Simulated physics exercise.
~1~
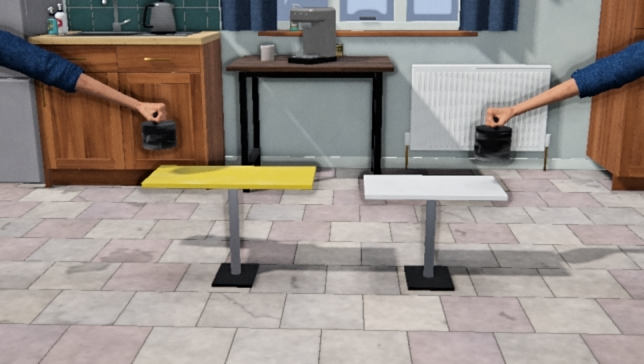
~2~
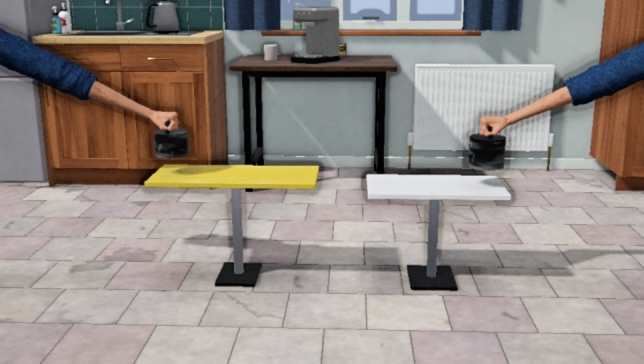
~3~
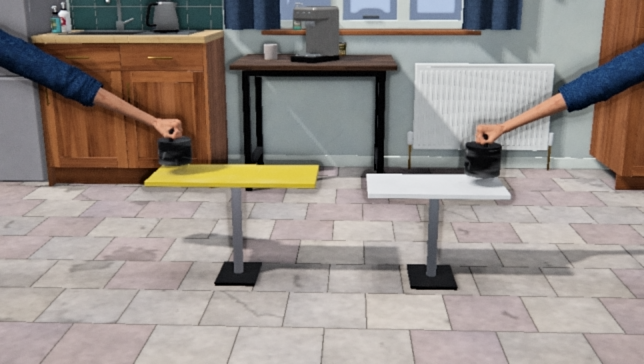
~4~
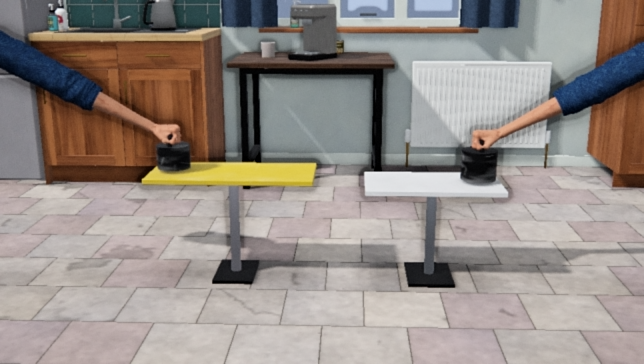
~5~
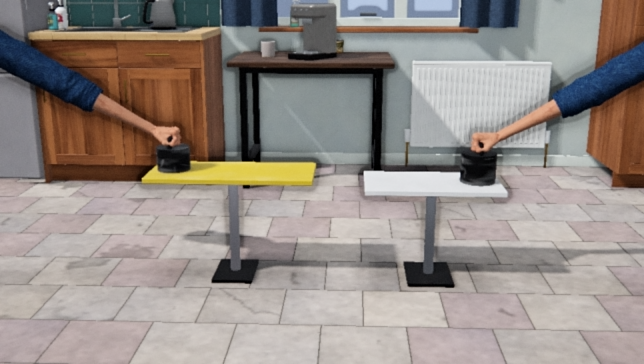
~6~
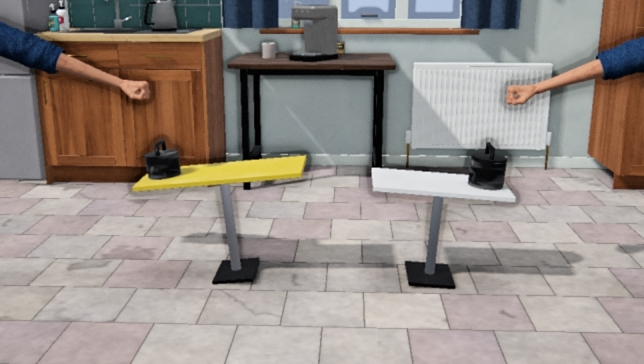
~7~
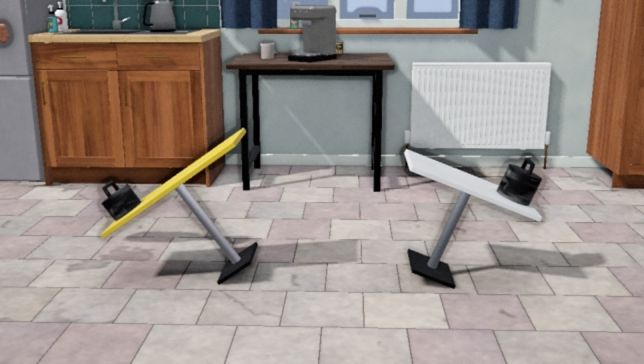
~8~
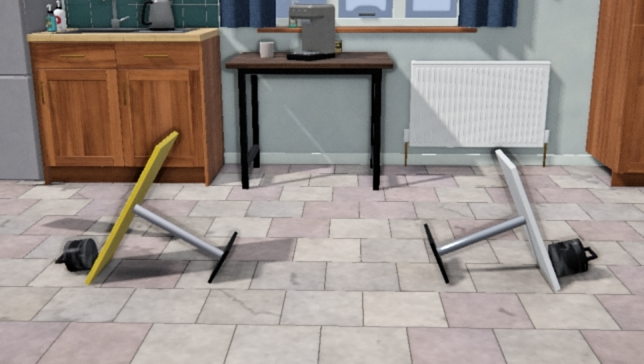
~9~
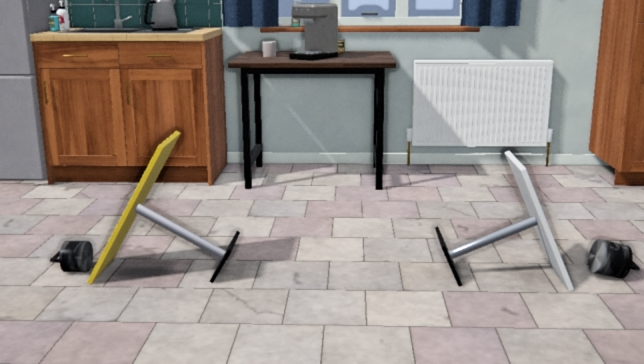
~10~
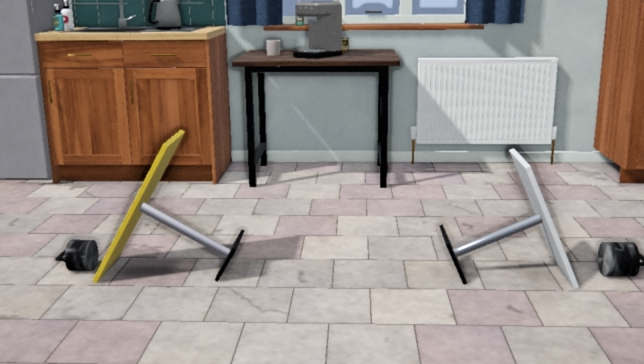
Two small pedestal tables, yellow on the left and white on the right, stand on a pale tiled kitchen floor, seen from the front by a slightly swaying camera. From either side, a blue-sleeved arm lowers a black, handled object onto the outer end of each tabletop. The hands let go and draw back, and both tables begin to tip outward, the yellow one leaning further at first. They topple in opposite directions, dropping the black objects onto the floor, where the right one rolls a little further away. Both tables end up overturned, resting on tabletop edge and base.
